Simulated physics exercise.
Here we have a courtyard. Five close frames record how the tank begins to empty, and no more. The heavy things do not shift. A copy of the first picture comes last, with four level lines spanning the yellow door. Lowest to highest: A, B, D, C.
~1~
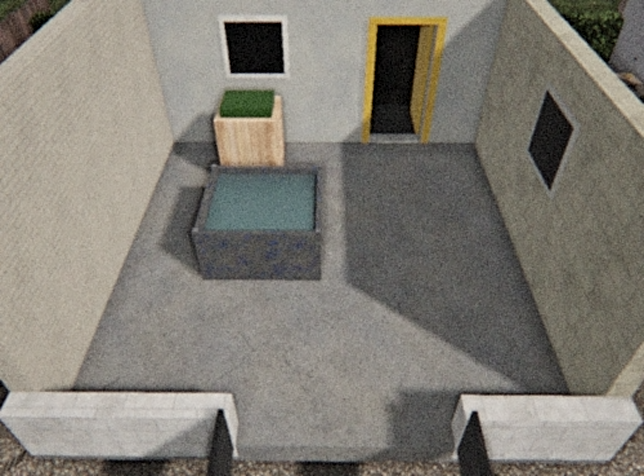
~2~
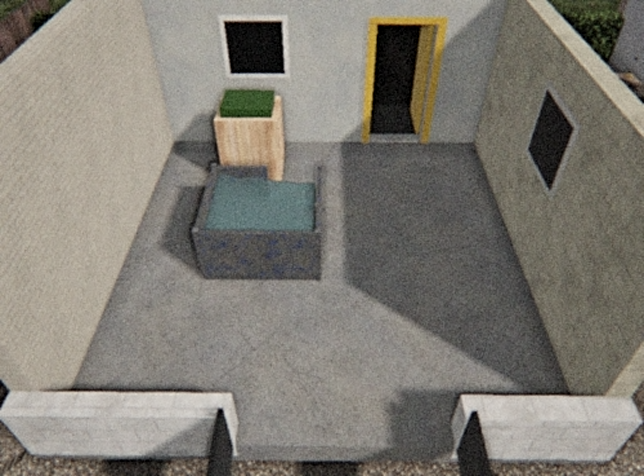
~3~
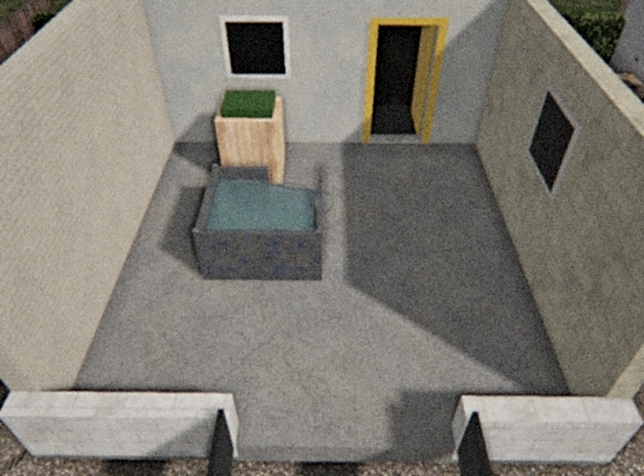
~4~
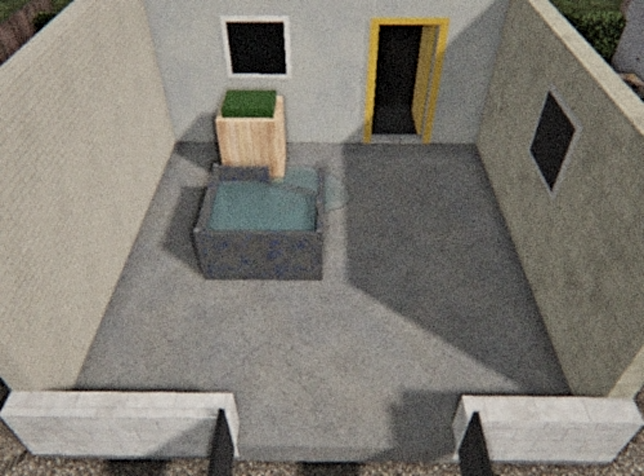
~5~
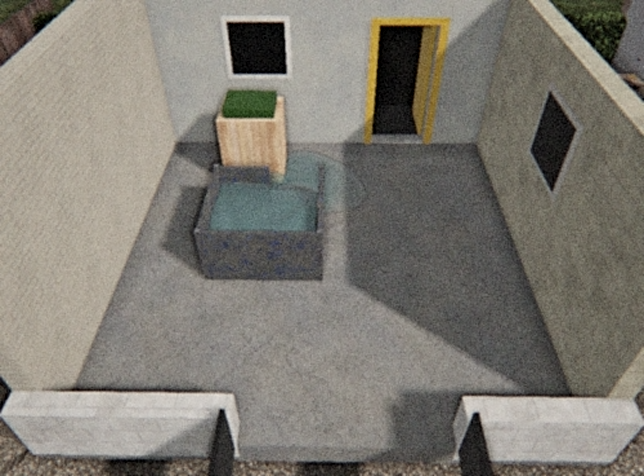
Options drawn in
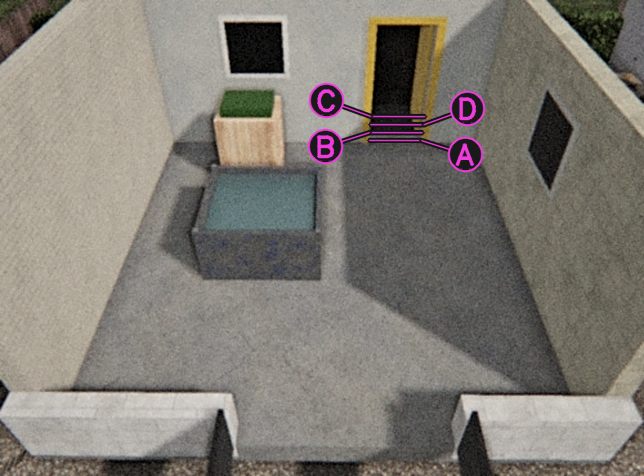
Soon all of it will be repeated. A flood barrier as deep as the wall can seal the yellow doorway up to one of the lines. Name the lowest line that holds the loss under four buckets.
It is B.
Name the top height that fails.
A.
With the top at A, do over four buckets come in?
Yes, it does.
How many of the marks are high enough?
Three of the four.
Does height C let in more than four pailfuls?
No, that is safe.
On the marked copy, A at (395, 140); B at (396, 132); C at (397, 116); D at (397, 124); from the bottom up A, B, D, C.
With A, about 7 bucketfuls get in.
With B, a splash gets over, under a bucket.
With C, nothing gets over.
With D, nothing gets over.
